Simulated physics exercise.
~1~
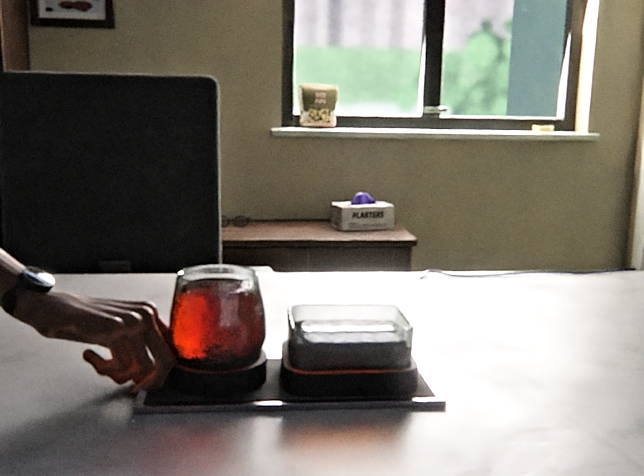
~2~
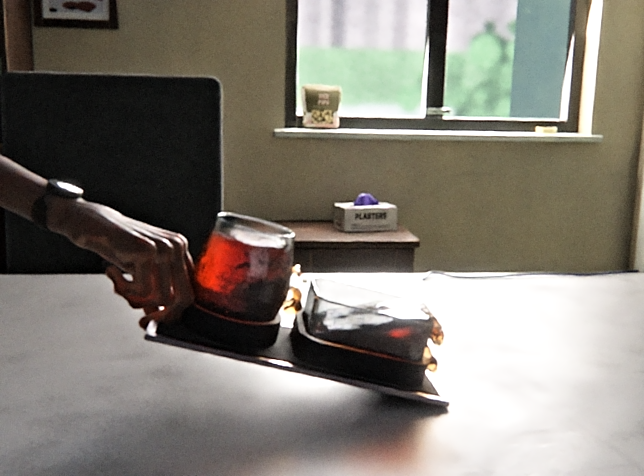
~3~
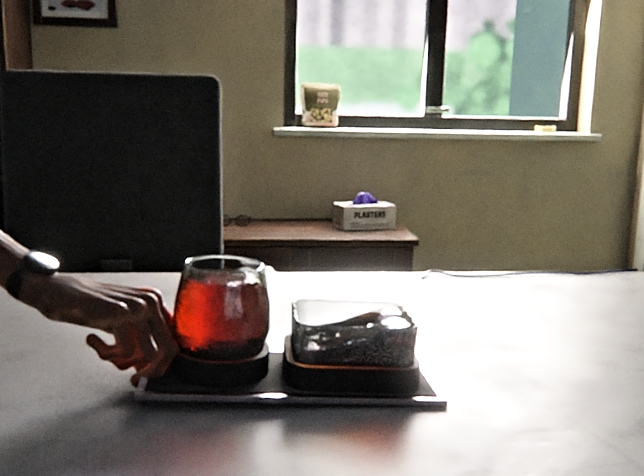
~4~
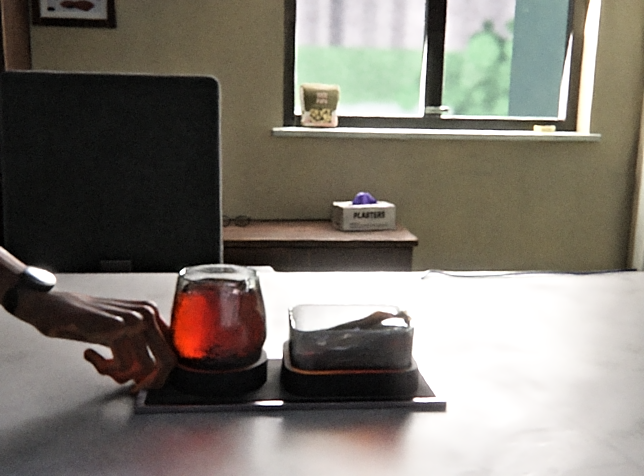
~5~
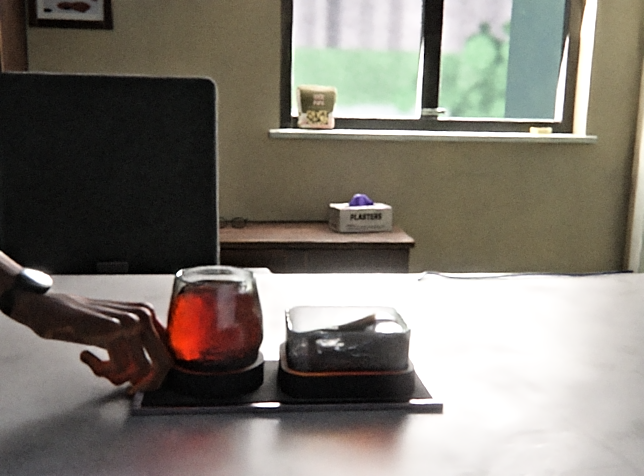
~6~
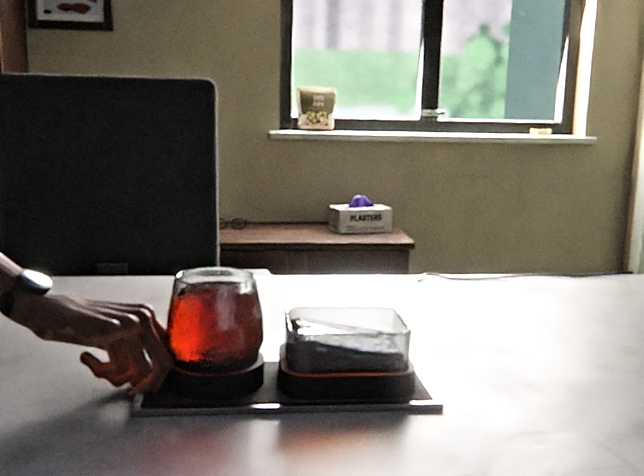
A hand tips up a tray's left end, sloshing tea from both containers, then lowers it.
